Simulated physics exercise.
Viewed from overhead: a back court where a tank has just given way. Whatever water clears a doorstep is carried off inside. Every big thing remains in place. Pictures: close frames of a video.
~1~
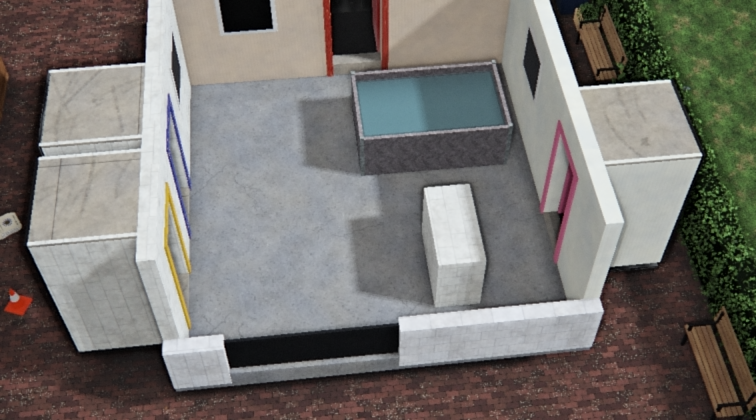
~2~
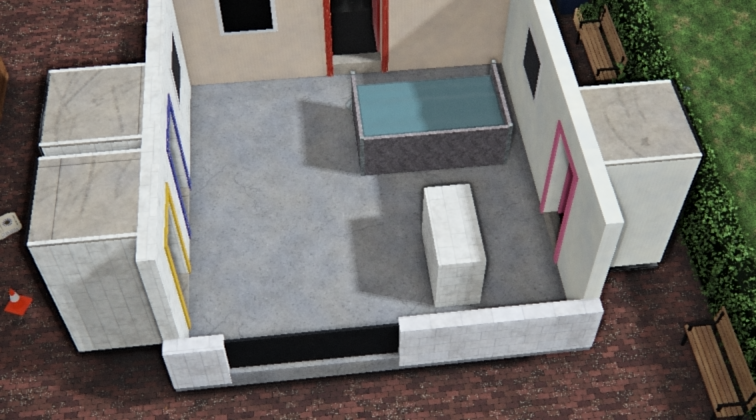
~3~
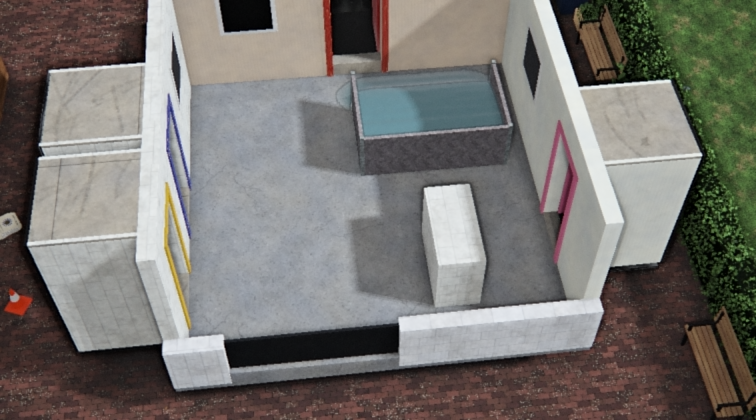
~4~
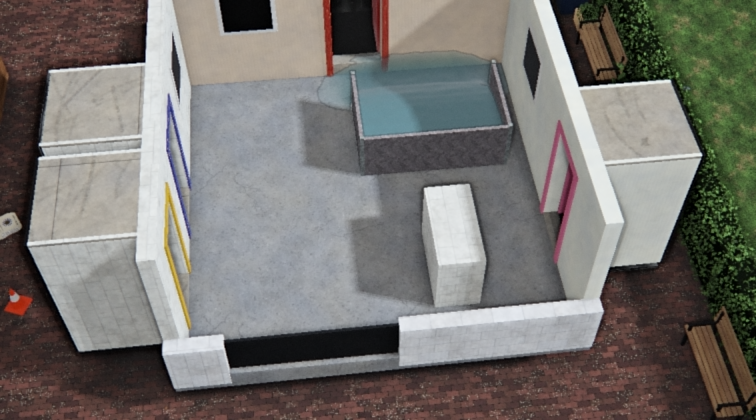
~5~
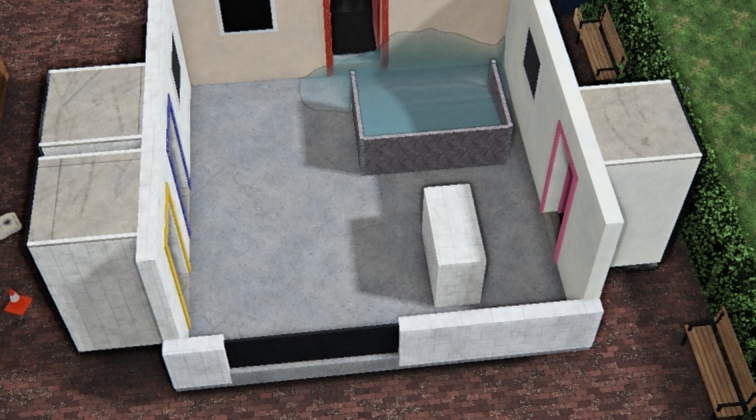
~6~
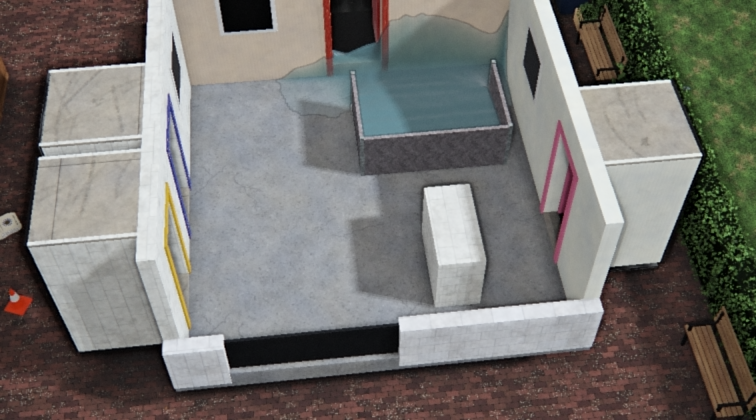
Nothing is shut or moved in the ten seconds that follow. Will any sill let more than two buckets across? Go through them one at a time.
The blue door does not; the red door does; the pink door does; the yellow door does.
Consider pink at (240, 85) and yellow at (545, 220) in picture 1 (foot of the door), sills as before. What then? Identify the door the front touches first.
That would be the red door.
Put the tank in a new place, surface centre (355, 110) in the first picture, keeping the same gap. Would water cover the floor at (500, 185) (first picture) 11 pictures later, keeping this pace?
Submerged.
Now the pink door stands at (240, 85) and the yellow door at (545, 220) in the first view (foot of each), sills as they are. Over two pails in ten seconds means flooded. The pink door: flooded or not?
For the pink door, it gets beyond it.
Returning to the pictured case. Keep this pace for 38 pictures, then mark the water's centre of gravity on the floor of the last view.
Roughly (374, 174).
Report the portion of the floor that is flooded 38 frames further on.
Estimate: Some 90 in a hundred.
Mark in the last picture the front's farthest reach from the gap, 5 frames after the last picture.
The front should reach about (191, 86).
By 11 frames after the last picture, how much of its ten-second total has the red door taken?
I'd put it at about 95 per cent.
A moment on, water covers 25 % of the floor; the blue door not reached, the red door far over two buckets in, the pink door not reached, the yellow door not reached.
Next, water covers 40 % of the floor; the blue door not reached, the red door far over two buckets in, the pink door under two buckets in, the yellow door not reached.
Then, water covers 65 % of the floor; the blue door wet at the sill, nothing in, the red door far over two buckets in, the pink door under two buckets in, the yellow door wet at the sill, nothing in.
Later, water covers 90 % of the floor; the blue door wet at the sill, nothing in, the red door far over two buckets in, the pink door under two buckets in, the yellow door wet at the sill, nothing in.
In the end, water covers 100 % of the floor; the blue door wet at the sill, nothing in, the red door far over two buckets in, the pink door over two buckets in, the yellow door over two buckets in.
